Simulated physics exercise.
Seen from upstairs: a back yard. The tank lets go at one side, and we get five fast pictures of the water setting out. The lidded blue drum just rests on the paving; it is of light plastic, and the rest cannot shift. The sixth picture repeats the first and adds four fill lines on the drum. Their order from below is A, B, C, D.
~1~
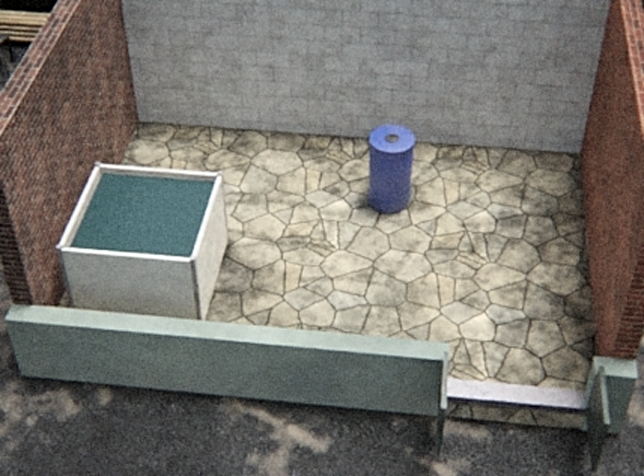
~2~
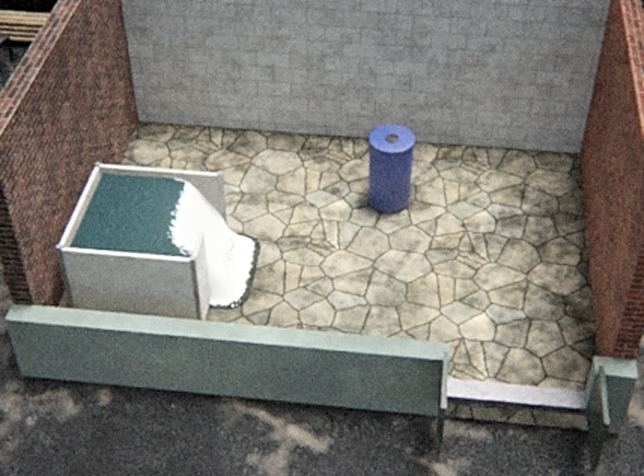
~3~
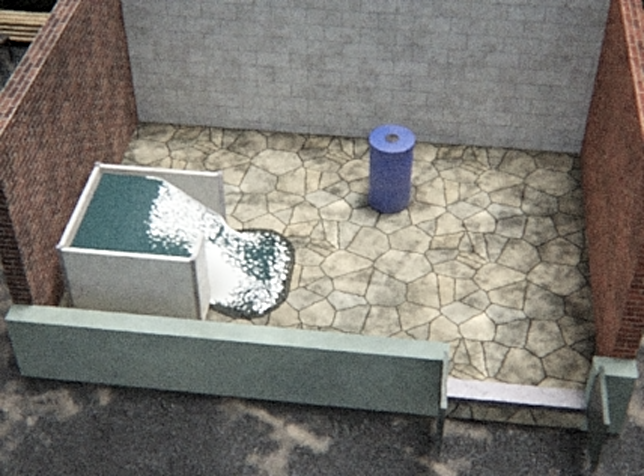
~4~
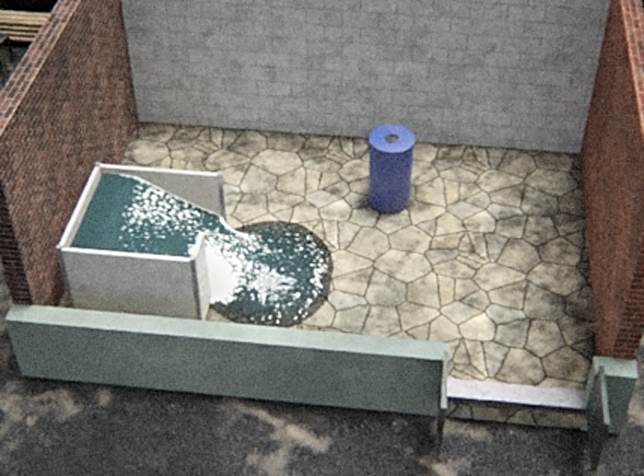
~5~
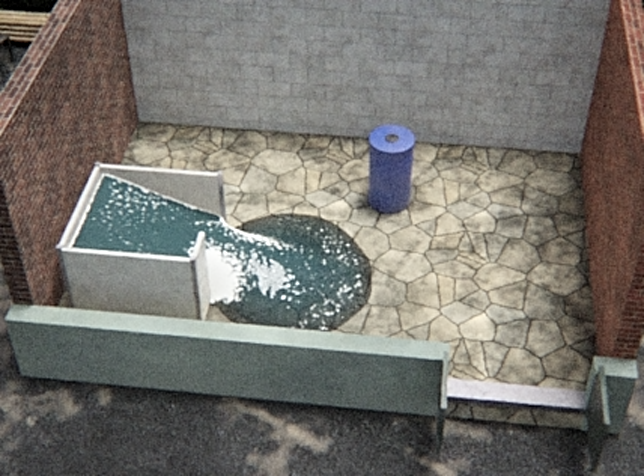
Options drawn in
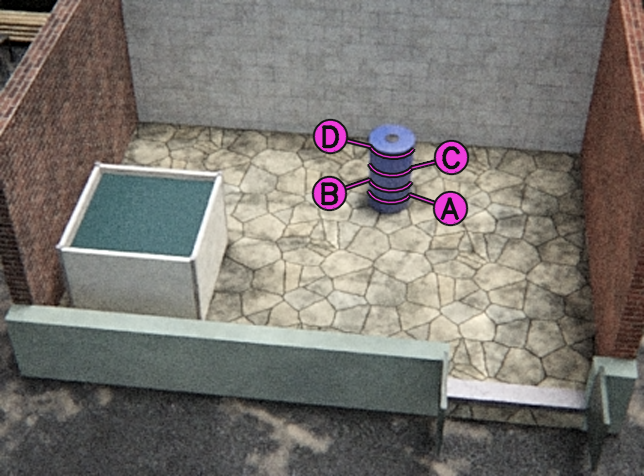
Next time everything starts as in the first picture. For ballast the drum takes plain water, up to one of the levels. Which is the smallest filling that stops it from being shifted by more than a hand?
I would pick mark B.
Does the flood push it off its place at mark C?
No.
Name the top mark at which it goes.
That is mark A.
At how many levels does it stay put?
Three.
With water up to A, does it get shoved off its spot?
Yes, that goes wrong.
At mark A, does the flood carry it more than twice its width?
No, less.
On the marked copy, A at (388, 202); B at (388, 190); C at (389, 175); D at (390, 157); from the bottom up A, B, C, D.
With A, it is pushed about its own width away.
With B, it does not move.
With C, it does not move.
With D, it does not move.
